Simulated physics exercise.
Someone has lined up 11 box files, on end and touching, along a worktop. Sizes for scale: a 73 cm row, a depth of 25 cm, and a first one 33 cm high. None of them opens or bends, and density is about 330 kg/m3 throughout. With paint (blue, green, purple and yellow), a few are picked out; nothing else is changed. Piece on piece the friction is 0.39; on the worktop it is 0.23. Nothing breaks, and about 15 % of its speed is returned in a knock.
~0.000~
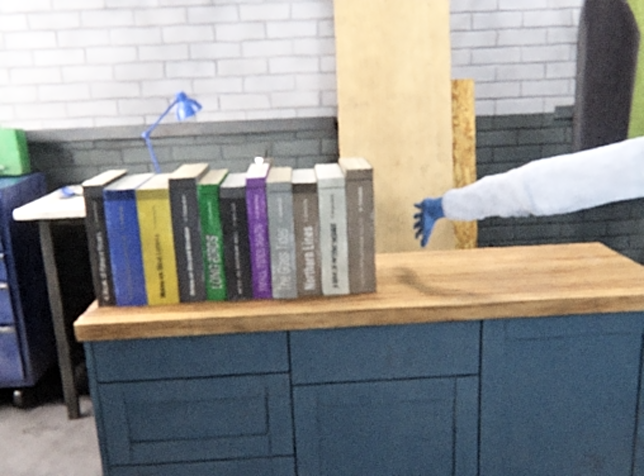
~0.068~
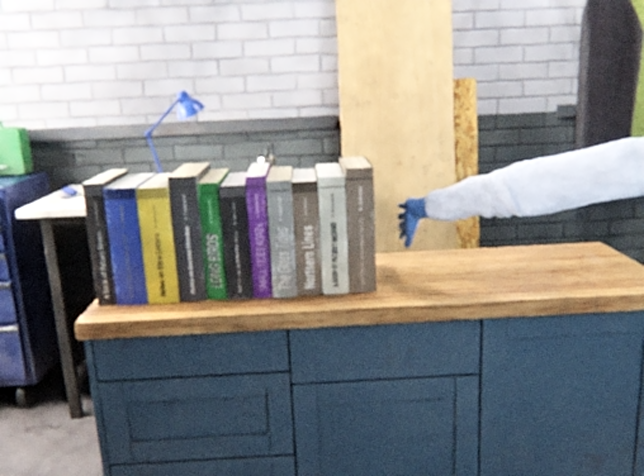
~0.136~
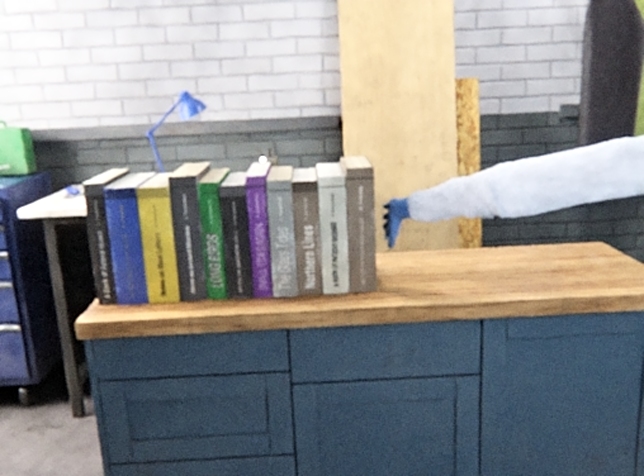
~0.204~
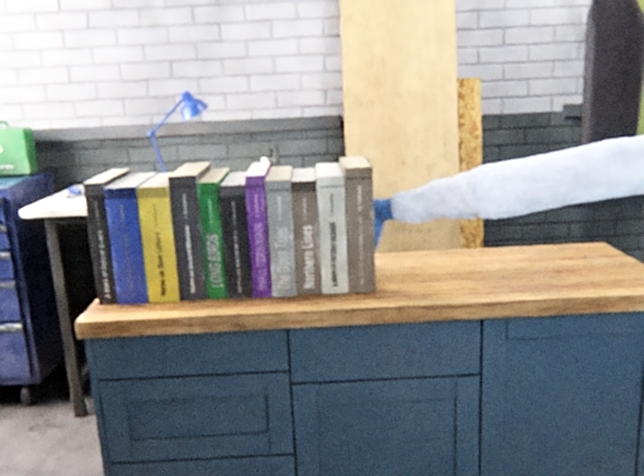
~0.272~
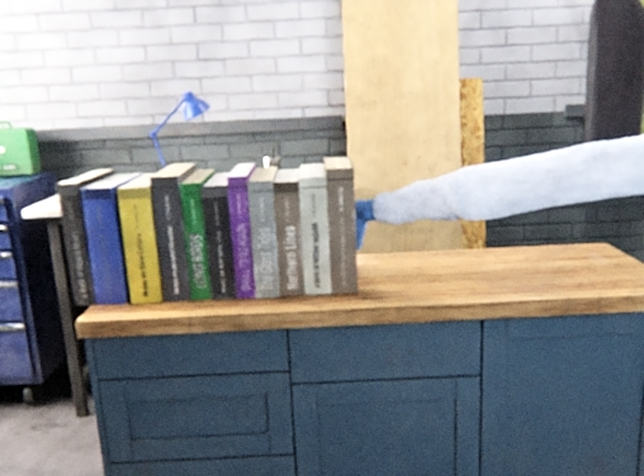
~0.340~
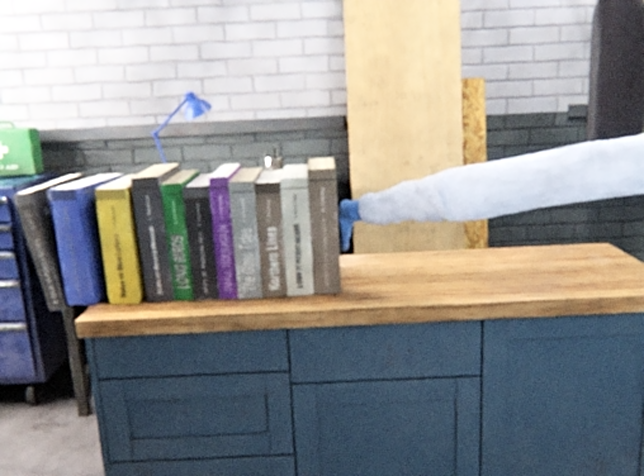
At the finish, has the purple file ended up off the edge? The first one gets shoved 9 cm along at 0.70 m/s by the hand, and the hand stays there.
No.
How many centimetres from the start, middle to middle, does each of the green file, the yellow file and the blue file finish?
Net displacement, roughly: Green ~ 100 cm, yellow ~ 90 cm, blue ~ 100 cm.
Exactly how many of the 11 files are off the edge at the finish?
I make it 5 of them.
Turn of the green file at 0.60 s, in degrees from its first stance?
Something like 15°, give or take.
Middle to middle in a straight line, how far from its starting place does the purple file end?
Roughly 30 cm.
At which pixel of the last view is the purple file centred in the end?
Near (160, 253).
Around 0.60 s, 2 of the 11 files off the edge; purple file tipped 16°; blue file tipped 53°, 21 cm lower.
Around 1.12 s, 4 of the 11 files off the edge; purple file tipped 44°; green file on its side.
Finally (1.8 s), 5 of the 11 files off the edge; purple file tipped 60°; green file upside down; blue file on its side. Seen by the last camera, middles, purple file near (160, 253).
